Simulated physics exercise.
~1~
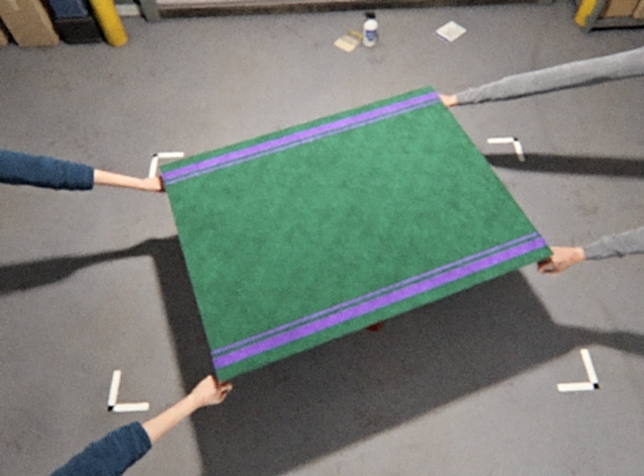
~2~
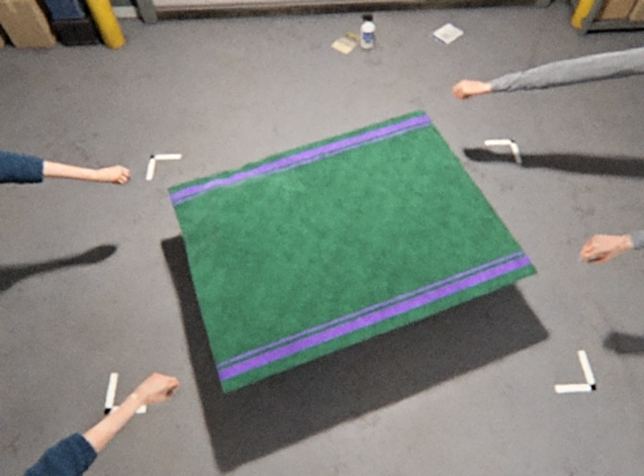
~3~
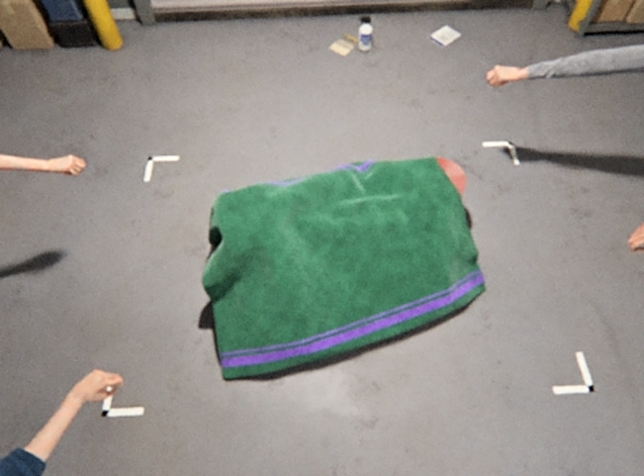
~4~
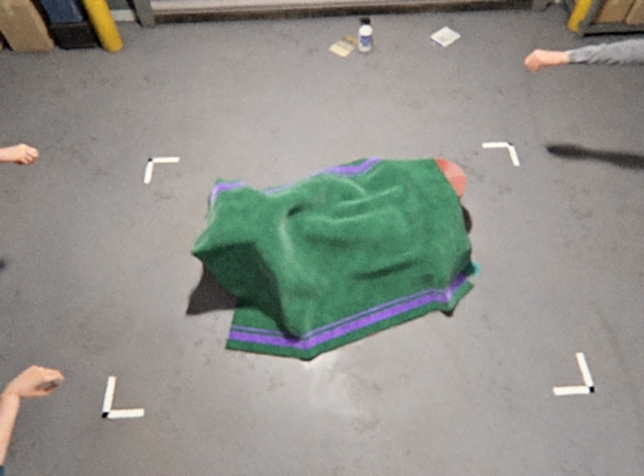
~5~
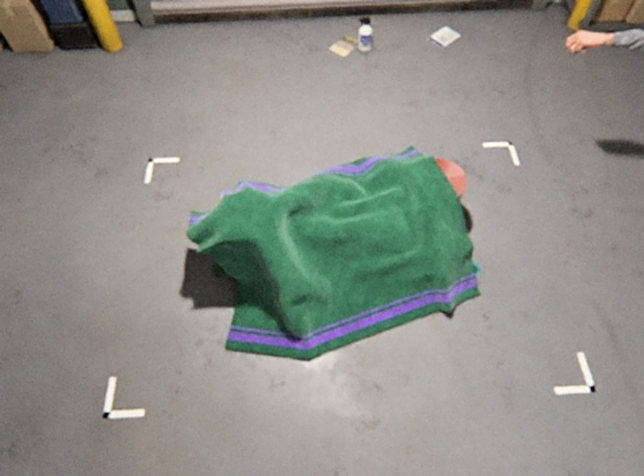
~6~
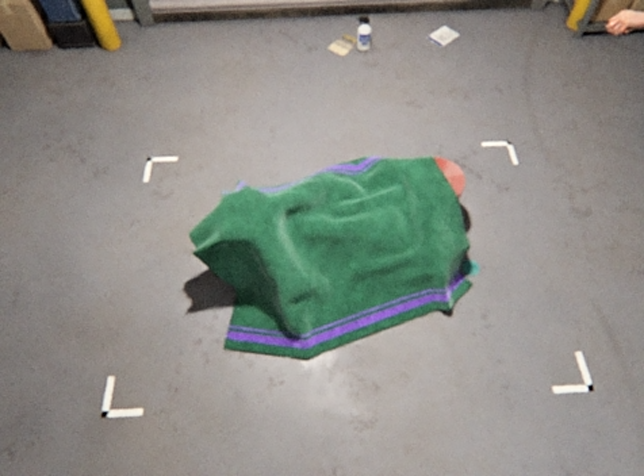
Green blanket with purple stripes dropping from four hands onto hidden objects, settling in lumpy folds with a reddish edge peeking out.
